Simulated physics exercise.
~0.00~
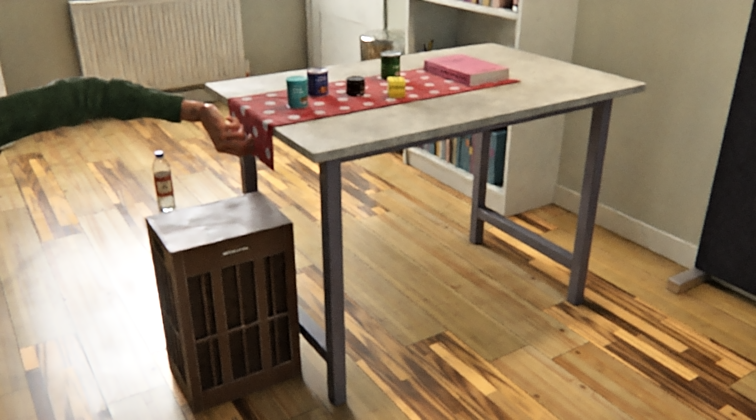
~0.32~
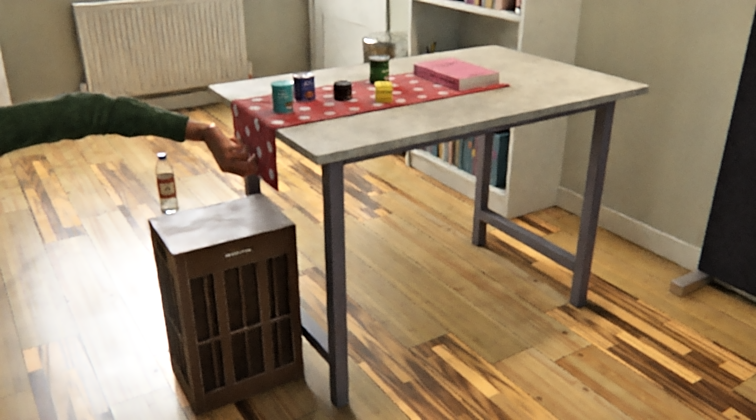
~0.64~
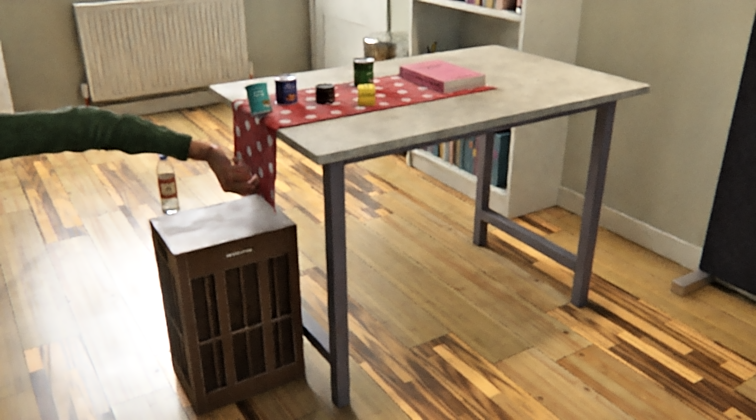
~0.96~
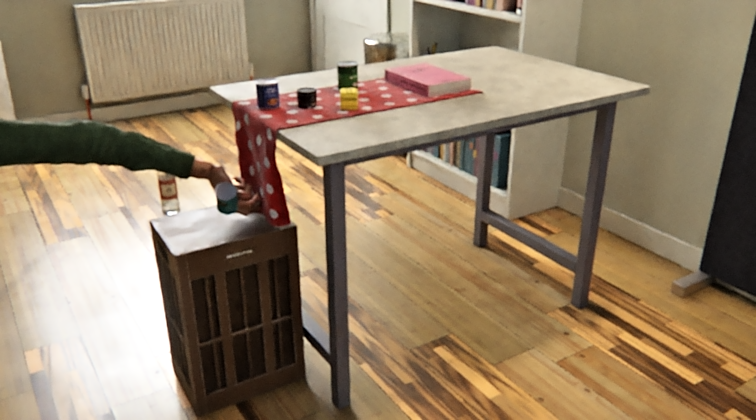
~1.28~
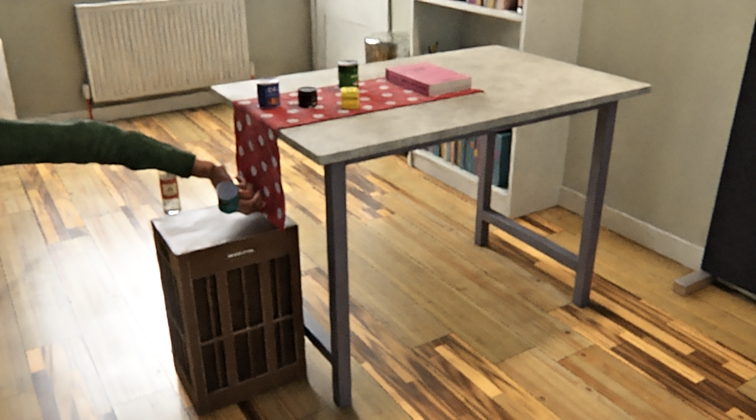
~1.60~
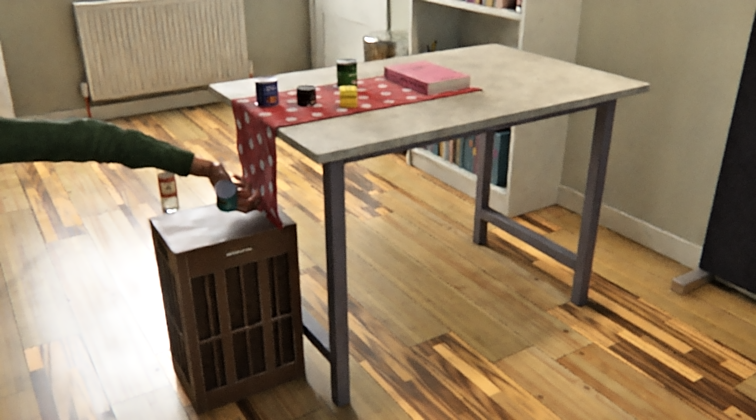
Hand drawing a spotted red runner down off a table, cans sliding left, until one turquoise can drops onto the brown crate.
